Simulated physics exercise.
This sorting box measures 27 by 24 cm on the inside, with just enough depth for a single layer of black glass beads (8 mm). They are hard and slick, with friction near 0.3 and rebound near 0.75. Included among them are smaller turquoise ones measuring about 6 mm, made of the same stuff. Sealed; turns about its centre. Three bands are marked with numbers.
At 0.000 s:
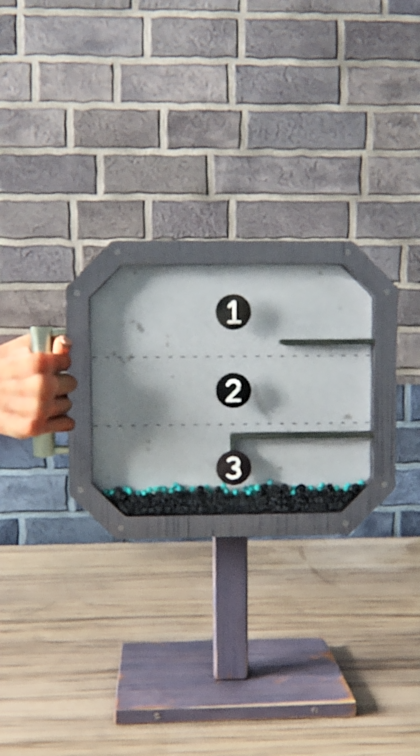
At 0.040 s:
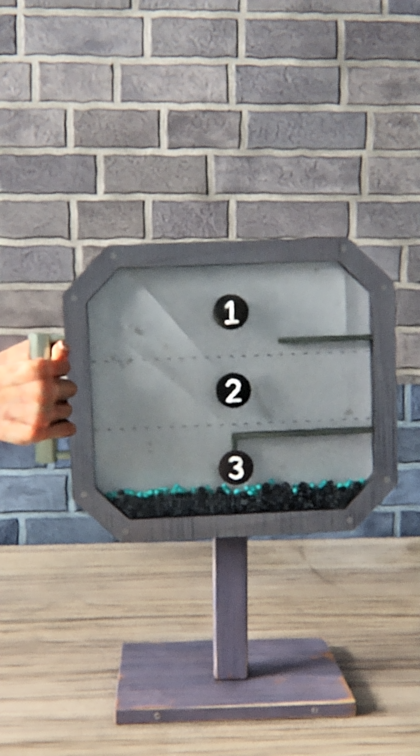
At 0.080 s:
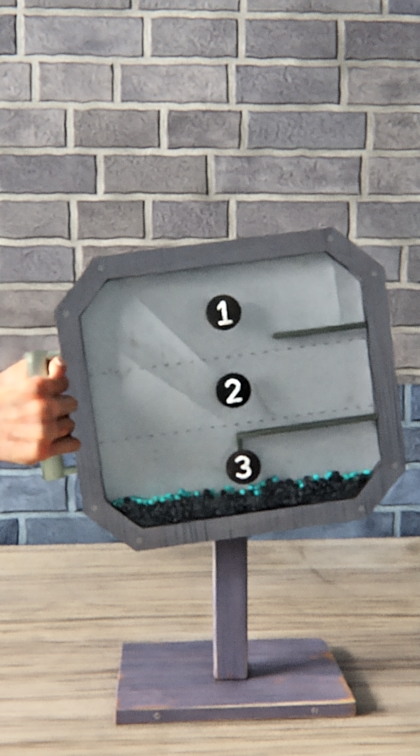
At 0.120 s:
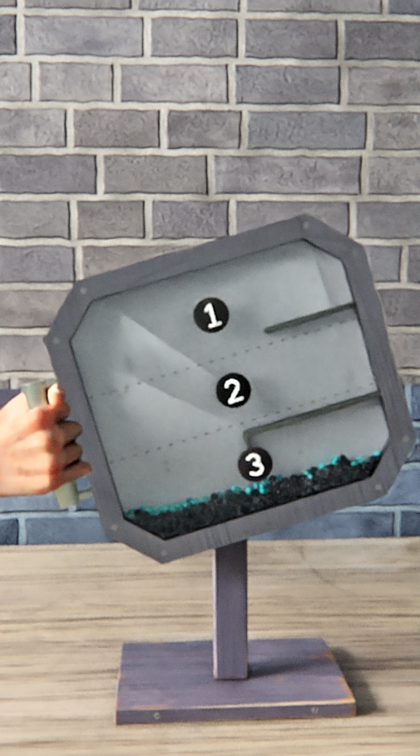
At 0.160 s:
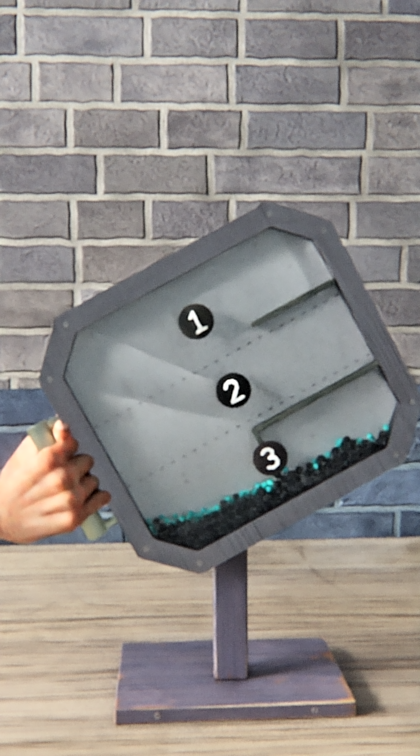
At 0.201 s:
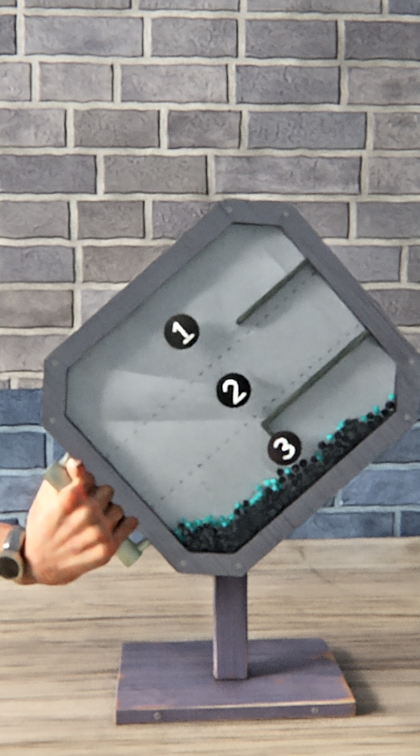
At first, a hand grips the handle on the left of a level, framed box, with black and turquoise beads lying along its bottom. The hand moves downward, turning the box anticlockwise, slightly and then steeply. The beads shift with it, banking up along the lower right side in a slanting layer.
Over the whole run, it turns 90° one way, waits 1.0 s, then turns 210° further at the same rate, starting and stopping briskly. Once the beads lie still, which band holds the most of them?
1.
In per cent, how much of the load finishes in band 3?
I'd put it at close to 5 in a hundred.
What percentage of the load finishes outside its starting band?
Estimate: Roughly 95 %.
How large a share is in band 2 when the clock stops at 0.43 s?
I'd put it near 5 in a hundred.
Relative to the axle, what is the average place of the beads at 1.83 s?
The middle sits around 11 cm right and 5 cm below.
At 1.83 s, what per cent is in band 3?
I'd say some 0 in a hundred.
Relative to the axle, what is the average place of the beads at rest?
Some 11 cm right and 5 cm below.
After 0.43 s, it stands 90° anticlockwise; the beads' middle is 8 cm right of and 9 cm below the centre; no. 2, 5 %, no. 3, 95 %.
After 1.83 s, it has come round 195° anticlockwise; the beads' middle is 11 cm right of and 5 cm below the centre; no. 1, 95 %, no. 2, 5 %.
After 2.24 s, it has come round 300° anticlockwise; the beads' middle is 10 cm right of and 4 cm below the centre; no. 1, 90 %, no. 2, 5 %.
All still by 3.6 s, it has come round 300° anticlockwise; no. 1, 90 %, no. 2, 10 %, no. 3, 5 %.
